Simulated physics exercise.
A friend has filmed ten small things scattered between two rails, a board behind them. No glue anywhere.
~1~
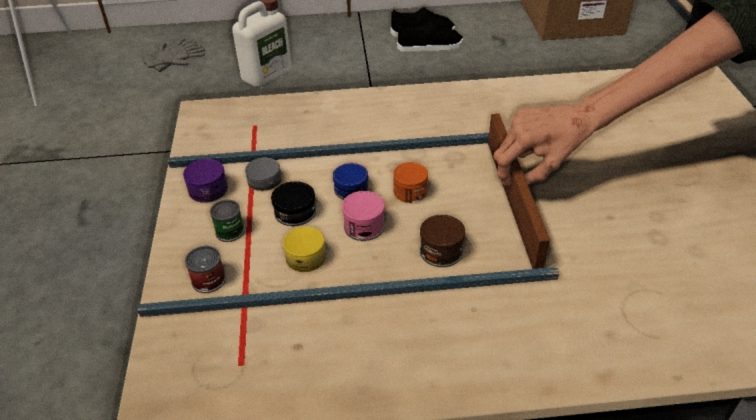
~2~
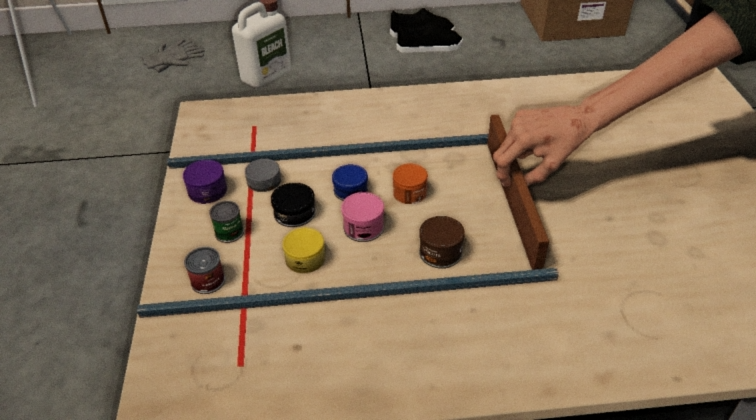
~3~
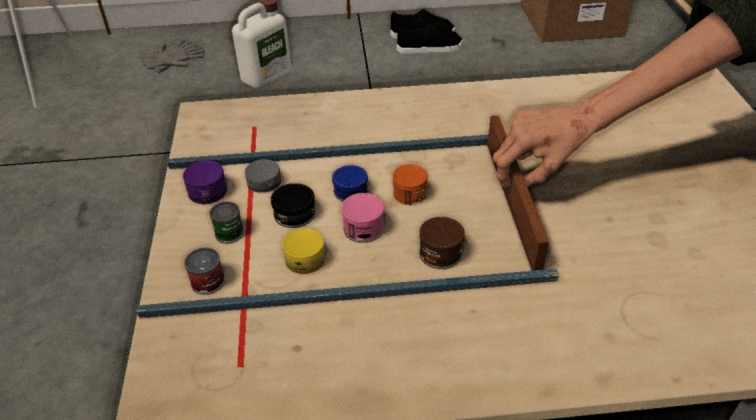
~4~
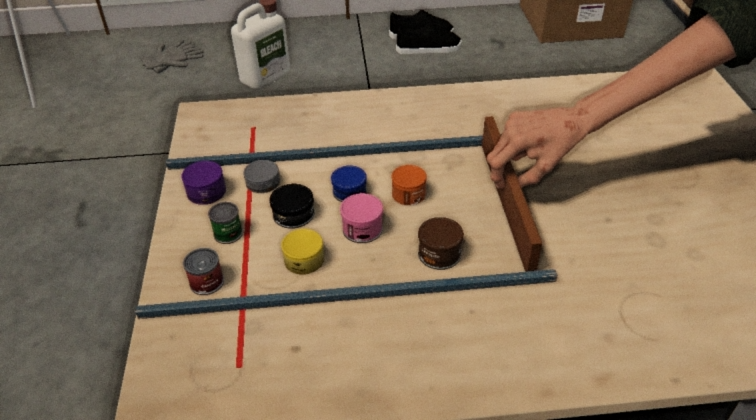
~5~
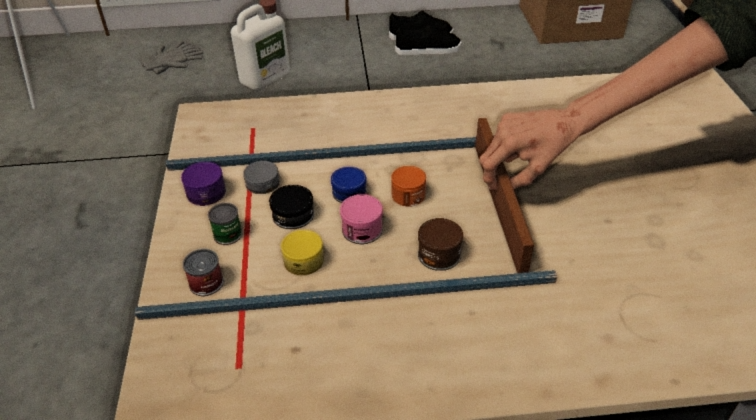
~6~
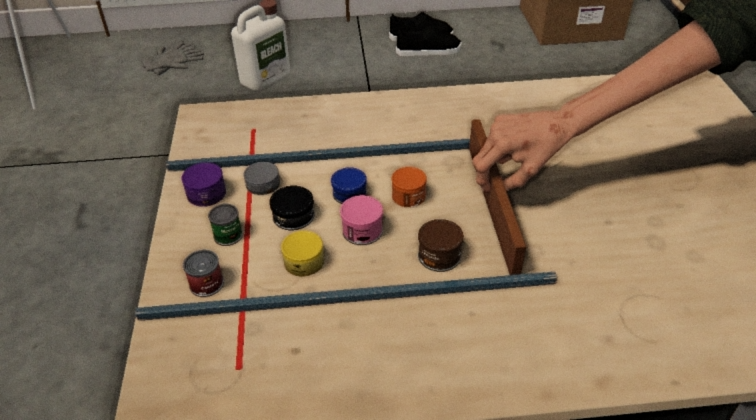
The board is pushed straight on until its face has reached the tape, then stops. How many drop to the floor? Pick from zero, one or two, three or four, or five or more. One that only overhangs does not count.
As it turns out, the number that fall off is zero.
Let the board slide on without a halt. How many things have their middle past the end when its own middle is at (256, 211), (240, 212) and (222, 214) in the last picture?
It would be 0, 0 and 1.
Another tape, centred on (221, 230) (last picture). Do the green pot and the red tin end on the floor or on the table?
The green pot goes over; the red tin stays on.
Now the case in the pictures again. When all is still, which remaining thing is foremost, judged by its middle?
Foremost is the green pot.
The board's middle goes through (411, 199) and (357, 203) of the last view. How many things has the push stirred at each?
2 and 5.
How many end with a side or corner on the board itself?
4 of them.
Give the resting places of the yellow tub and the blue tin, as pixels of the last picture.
Near (187, 253) and (231, 186).
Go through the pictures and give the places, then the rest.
In the first picture, purple tub (206, 181); red tin (206, 269); green pot (228, 221); board (515, 186); tape (249, 224).
In the second picture, red tin (205, 271); board (514, 187).
In the third picture, green pot (227, 222); grey tub (263, 176).
In the fourth picture, purple tub (204, 183); blue tin (349, 184).
In the fifth picture, red tin (204, 273); pink tin (362, 220).
In the sixth picture, purple tub (204, 185); red tin (204, 274); green pot (226, 225); board (494, 192); tape (247, 227).
Soon after, none off yet; purple tub at rest near (204, 185); red tin at rest near (204, 274); green pot at rest near (226, 225).
After that, none off yet; purple tub at rest near (204, 185); red tin at rest near (201, 274); green pot displaced about its own width near (204, 231).
In the end, the number that fall off is zero.
